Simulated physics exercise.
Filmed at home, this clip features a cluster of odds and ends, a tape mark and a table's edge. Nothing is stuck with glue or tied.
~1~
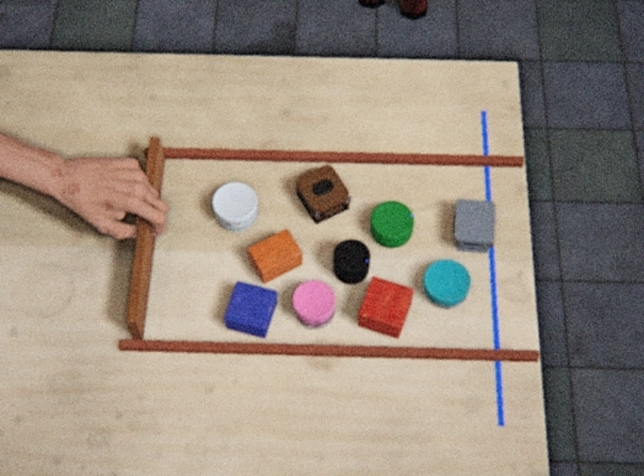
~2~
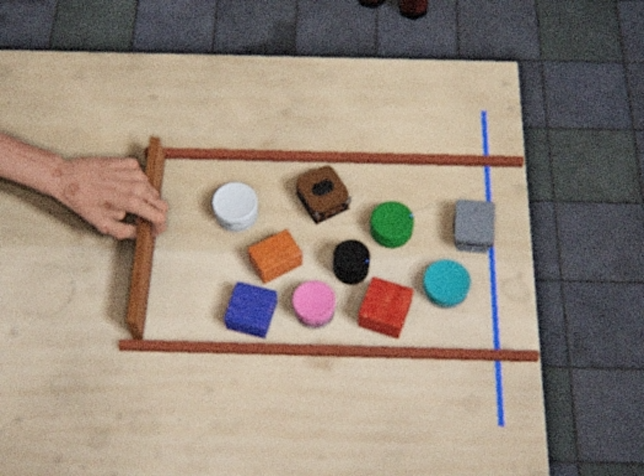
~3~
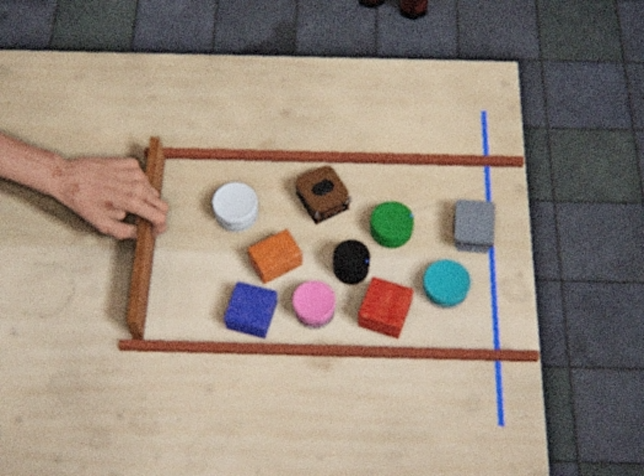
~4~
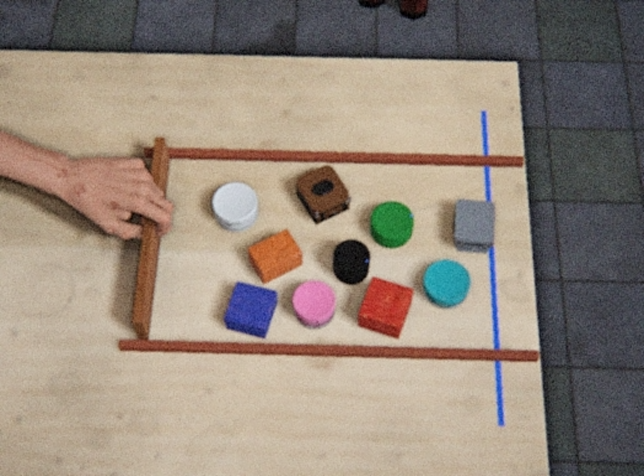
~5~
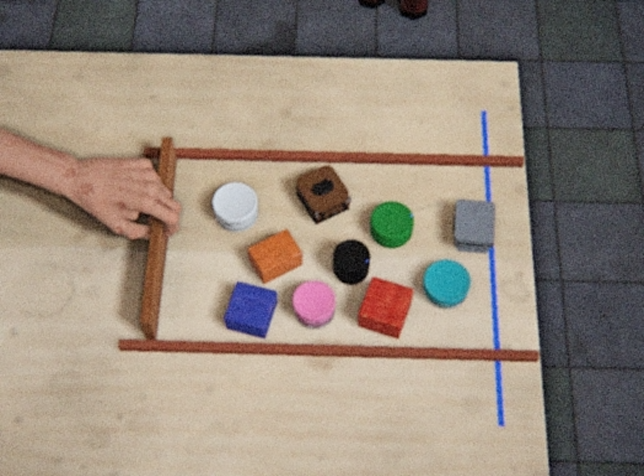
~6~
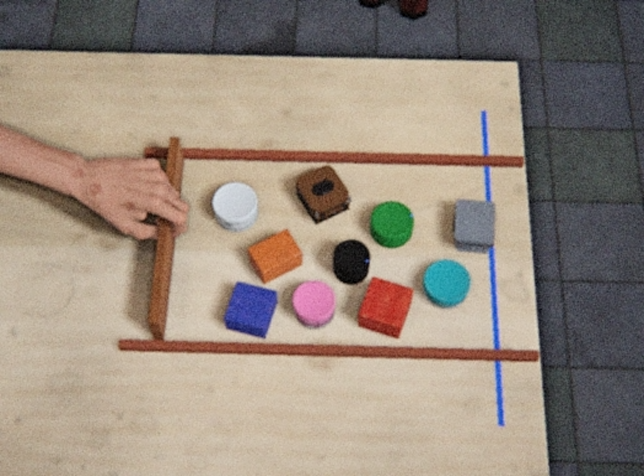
A hand at the left holds a wooden bar upright across a pale wooden tabletop above grey floor tiles, seen from overhead at a slight angle. Between two reddish-brown rails lie white, green, black, pink and turquoise round pieces and brown, orange, blue, red and grey blocks, with a blue line at right. The bar stays still, then the hand slides it slightly right, while the pieces and camera remain still.
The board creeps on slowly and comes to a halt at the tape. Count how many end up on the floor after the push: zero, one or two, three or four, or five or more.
I expect that five pieces or more will leave the table.
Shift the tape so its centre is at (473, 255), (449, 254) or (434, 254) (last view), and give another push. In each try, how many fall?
5, 3, 2.
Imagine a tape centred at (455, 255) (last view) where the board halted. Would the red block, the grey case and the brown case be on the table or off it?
Red block goes off, grey case goes off, brown case stays put.
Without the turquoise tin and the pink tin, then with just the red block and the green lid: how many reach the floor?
The number fallen is 4, and in the other try 4.
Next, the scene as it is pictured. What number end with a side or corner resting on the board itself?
It touches 4.
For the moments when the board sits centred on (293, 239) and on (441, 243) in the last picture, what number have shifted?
At first I count 7, and then 10.
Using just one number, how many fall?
Altogether the count is 6.
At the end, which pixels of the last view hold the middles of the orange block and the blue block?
Near (518, 275) and (517, 314).
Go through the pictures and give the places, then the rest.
Grey case (474, 226); turquoise tin (447, 284); green lid (392, 225); board (147, 236); tape (492, 255), in the first picture.
Turquoise tin (446, 285); red block (386, 308), in the second picture.
Green lid (392, 225); orange block (275, 257), in the third picture.
Grey case (474, 226); black lid (351, 262), in the fourth picture.
Turquoise tin (446, 285); pink tin (314, 305), in the fifth picture.
Grey case (474, 226); turquoise tin (446, 285); green lid (392, 225); board (167, 236); tape (492, 255), in the sixth picture.
Early on, none off yet; grey case at rest near (474, 226); turquoise tin moving near (452, 283); green lid at rest near (392, 225).
Finally, the number that fall off is five or more; lost, pink tin, black lid, red block, green lid, turquoise tin and grey case.
